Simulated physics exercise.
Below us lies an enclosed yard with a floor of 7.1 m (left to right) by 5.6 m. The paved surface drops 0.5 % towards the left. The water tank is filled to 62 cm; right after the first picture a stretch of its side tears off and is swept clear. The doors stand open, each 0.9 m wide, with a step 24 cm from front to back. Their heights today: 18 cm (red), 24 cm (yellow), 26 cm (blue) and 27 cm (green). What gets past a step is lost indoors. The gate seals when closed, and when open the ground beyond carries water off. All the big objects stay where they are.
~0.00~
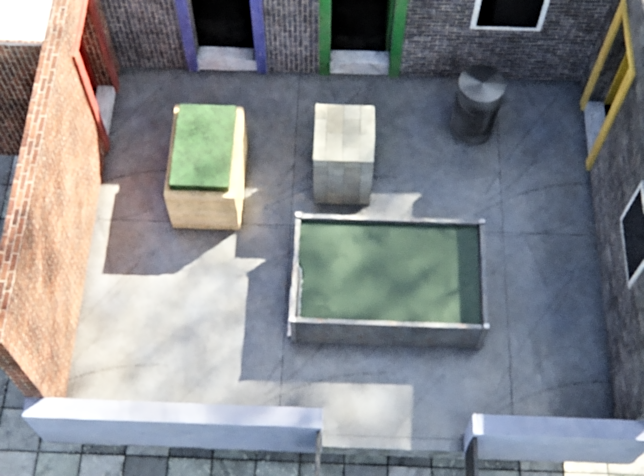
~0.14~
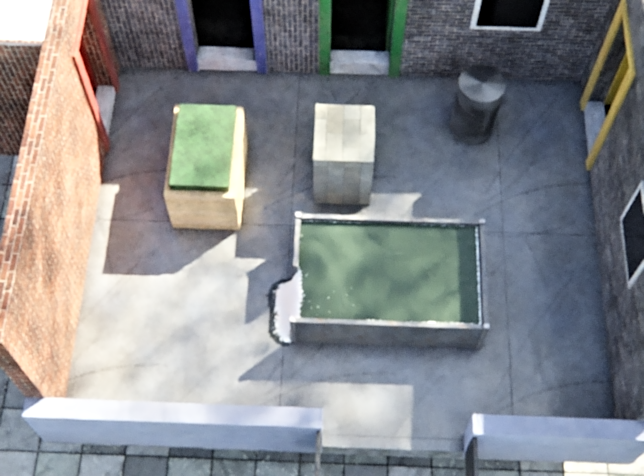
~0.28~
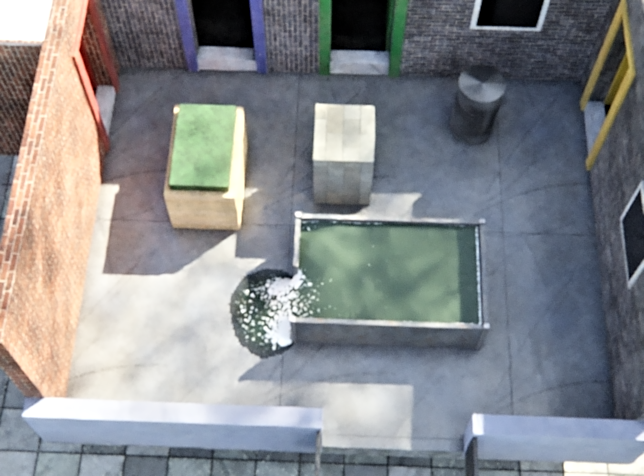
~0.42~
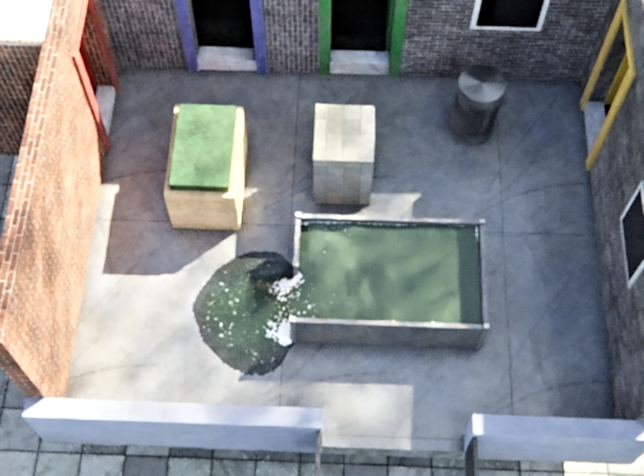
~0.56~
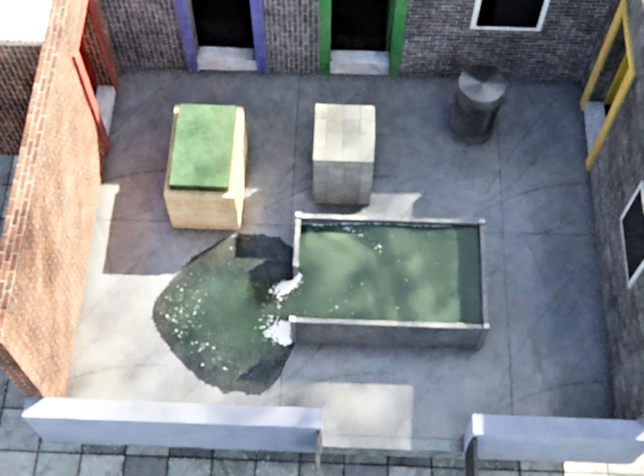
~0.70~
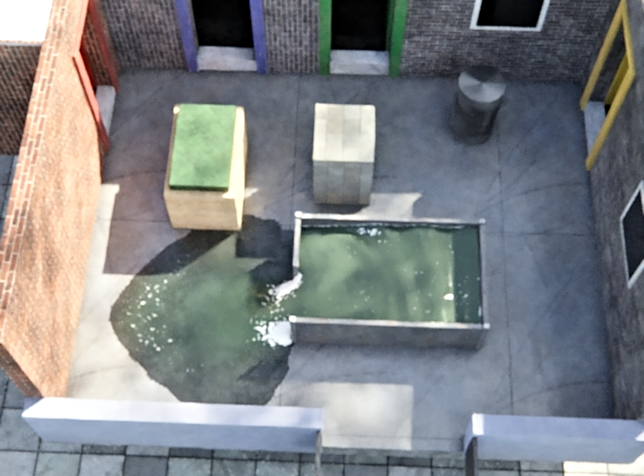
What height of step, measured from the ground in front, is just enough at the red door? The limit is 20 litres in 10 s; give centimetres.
Some 11.5 cm above the ground.
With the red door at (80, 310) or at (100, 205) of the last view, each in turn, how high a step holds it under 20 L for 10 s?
Roughly 20 and 12.0 cm.
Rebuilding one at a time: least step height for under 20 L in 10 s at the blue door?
Roughly 7.5 cm at blue.
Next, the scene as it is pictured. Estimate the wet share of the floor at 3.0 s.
Near 30 per cent is wet.
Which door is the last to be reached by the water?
Last comes the yellow one.
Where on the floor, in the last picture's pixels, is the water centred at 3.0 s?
Near (267, 298).
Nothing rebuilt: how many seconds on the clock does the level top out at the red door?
Around 6.0 s.
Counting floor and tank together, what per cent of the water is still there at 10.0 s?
About 98 per cent.
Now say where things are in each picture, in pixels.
The first picture shows still water, 62 cm deep, in the water tank at (389, 272); the red door at (98, 77) is dry.
In the second picture, the front is at (275, 329), 0.3 m from the gap at (297, 306); 0.2 m2 of floor is wet, 62 cm left at the back.
In the third picture, water pours out at (297, 307) and has run 0.8 m, to (236, 308); about 10 cm deep outside, 62 cm at the back.
In the fourth picture, the gap is at (297, 307), the front 1.3 m out at (201, 310); the back of the water tank holds 62 cm.
In the fifth picture, the gap is at (297, 307), the front 1.9 m out at (160, 317); the back of the water tank holds 62 cm.
In the sixth picture, the front is at (120, 320), 2.4 m from the gap at (297, 307); 4.1 m2 of floor is wet, 60 cm left at the back; the red door at (98, 77), 4.3 m from the gap, is still 2.5 m from the nearest water.
After 1.4 s water covers 20 % of the floor, deepest (31 cm) near (280, 321); it has not reached the red door.
After 3.0 s water covers 30 % of the floor, deepest (25 cm) near (74, 352); 4 cm at the red door, 0 litres in over its 18 cm step.
After 10.0 s water covers 90 % of the floor, deepest (12 cm) near (63, 418); 11 cm at the red door, 1 litre in over its 18 cm step.
At the red door as built, the water arrived by 2.2 s and peaked near 15 cm at 6.2 s.
Run again over the same 10 s with other heights there, 27 litres in over 10.5 cm, 14 litres over 12.5 cm. The limit of 20 litres is kept from about 11.5 cm up.
